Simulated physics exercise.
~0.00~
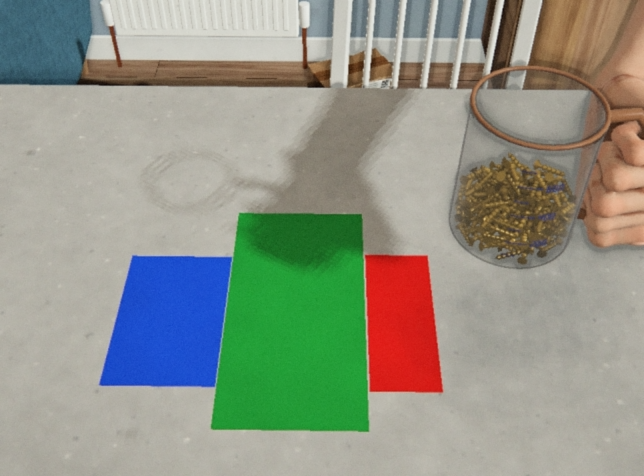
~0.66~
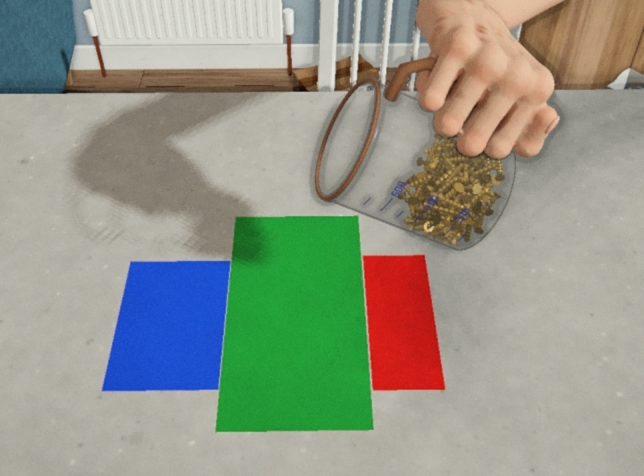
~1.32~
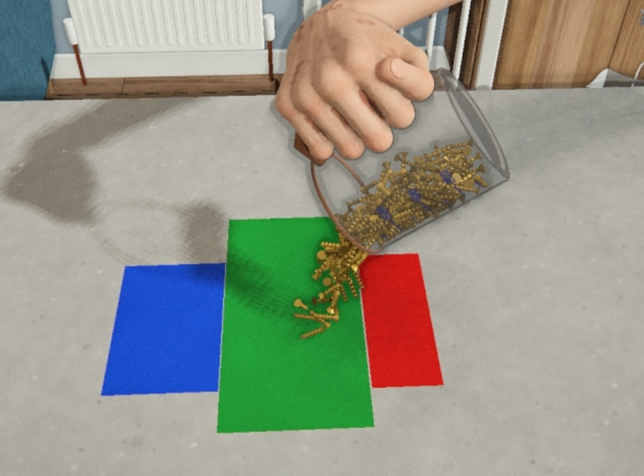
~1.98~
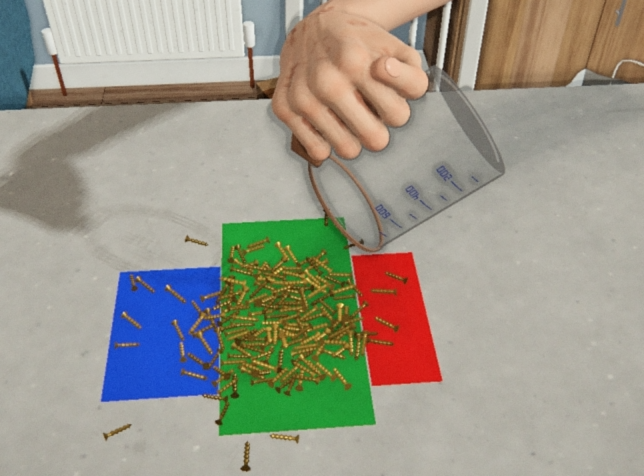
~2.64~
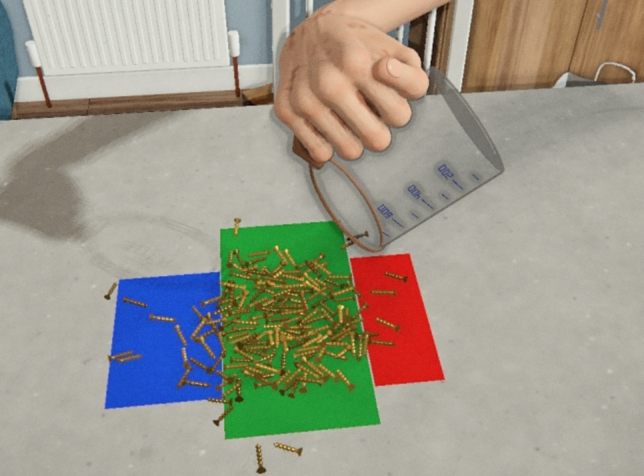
The clip shows a hand bringing a clear jug of brass-coloured screws in from the right and tipping it over three coloured mats on a grey table; the screws pour out, most landing on the green mat, with some scattered on the blue and red mats and bare table, leaving the jug empty.
